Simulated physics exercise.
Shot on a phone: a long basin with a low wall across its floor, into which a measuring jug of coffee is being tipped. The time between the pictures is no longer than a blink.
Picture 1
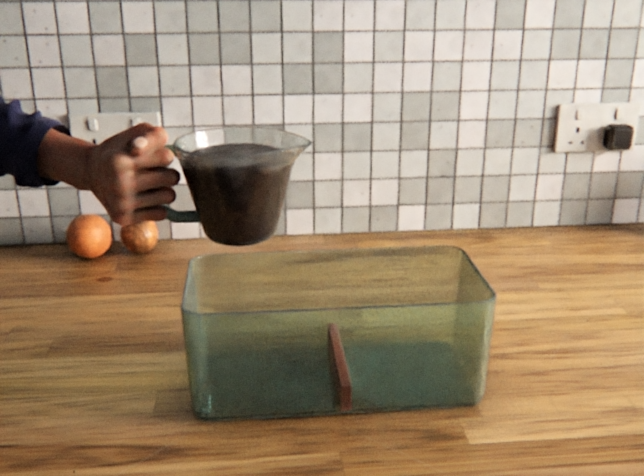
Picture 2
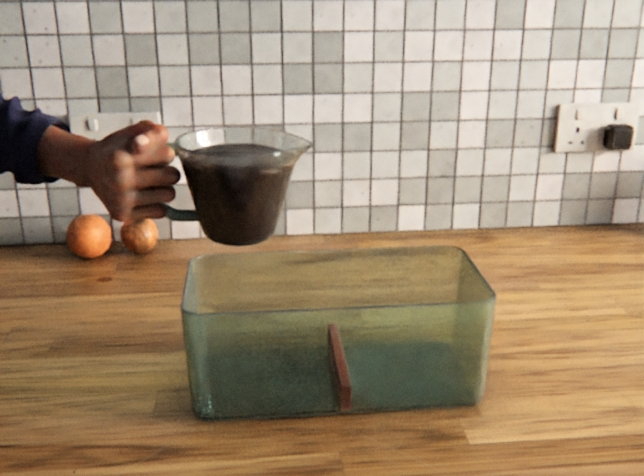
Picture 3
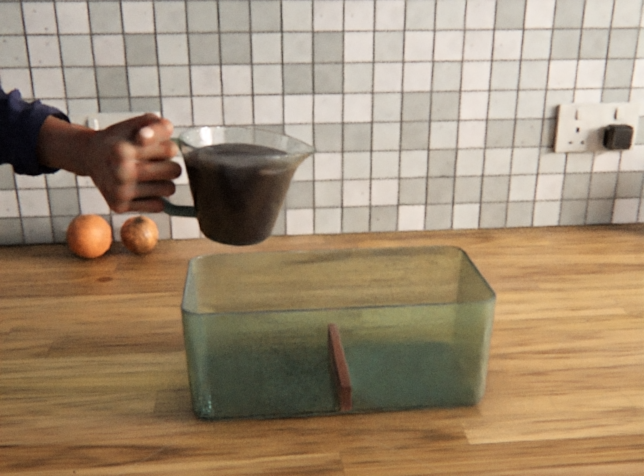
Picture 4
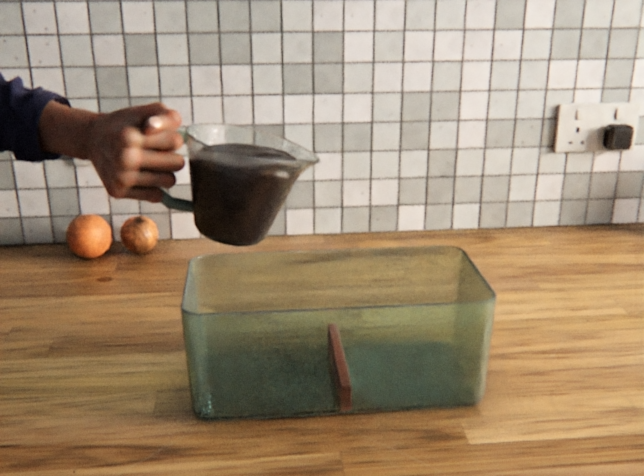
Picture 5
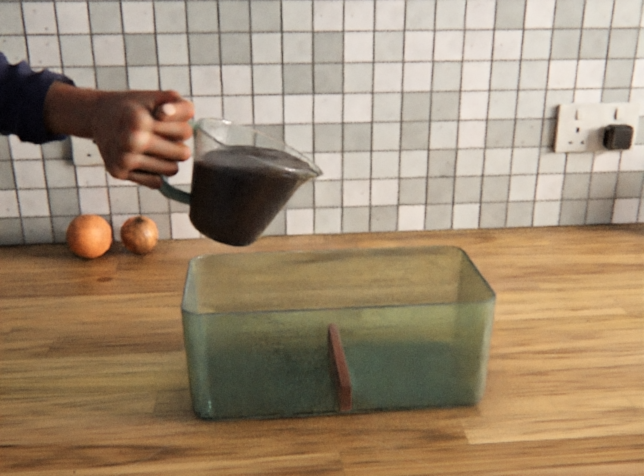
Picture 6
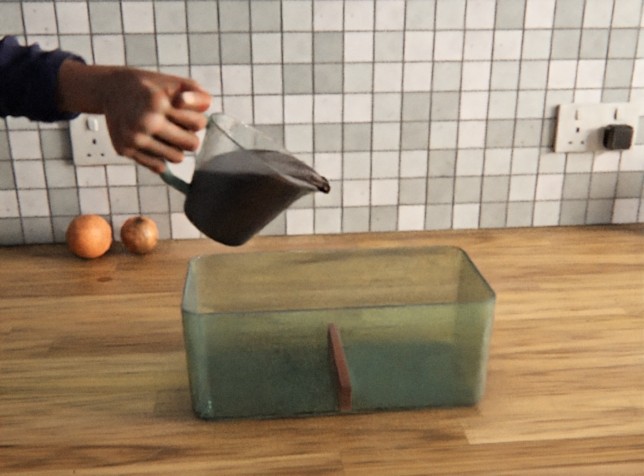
The clip shows a hand holding a glass jug of dark coffee above a long, clear basin with a low wall across its floor, then steadily tilting the jug to the right until the coffee reaches its spout.
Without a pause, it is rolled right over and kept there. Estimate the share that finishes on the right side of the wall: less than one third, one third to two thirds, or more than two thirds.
The right side ends up with one third to two thirds.
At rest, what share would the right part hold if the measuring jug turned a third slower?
I'd say roughly 70 in every hundred ends up there.
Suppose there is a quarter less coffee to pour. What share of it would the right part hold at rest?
45 per cent.
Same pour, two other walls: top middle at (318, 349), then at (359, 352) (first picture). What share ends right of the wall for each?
Around 80 percent in try one and around 40 percent in try two.
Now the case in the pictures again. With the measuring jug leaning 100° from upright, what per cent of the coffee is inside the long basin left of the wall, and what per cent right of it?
Left about 10, right about 40.
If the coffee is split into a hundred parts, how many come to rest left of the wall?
That works out near 45 in every hundred.
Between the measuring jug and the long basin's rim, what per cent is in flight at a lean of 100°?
About 20 per cent.
A moment on, the measuring jug is tipped right over and 29 per cent is still to pour, 11 is left of the wall and 42 right of it.
Next, the measuring jug is tipped right over and 1 per cent is still to pour, 42 is left of the wall and 55 right of it.
Then the measuring jug is tipped right over and 0 per cent is still to pour, 44 is left of the wall and 55 right of it.
Later the measuring jug is tipped right over and 0 per cent is still to pour, 44 is left of the wall and 55 right of it.
At rest 44 per cent lies left of the wall, 55 right of it and 1 outside.
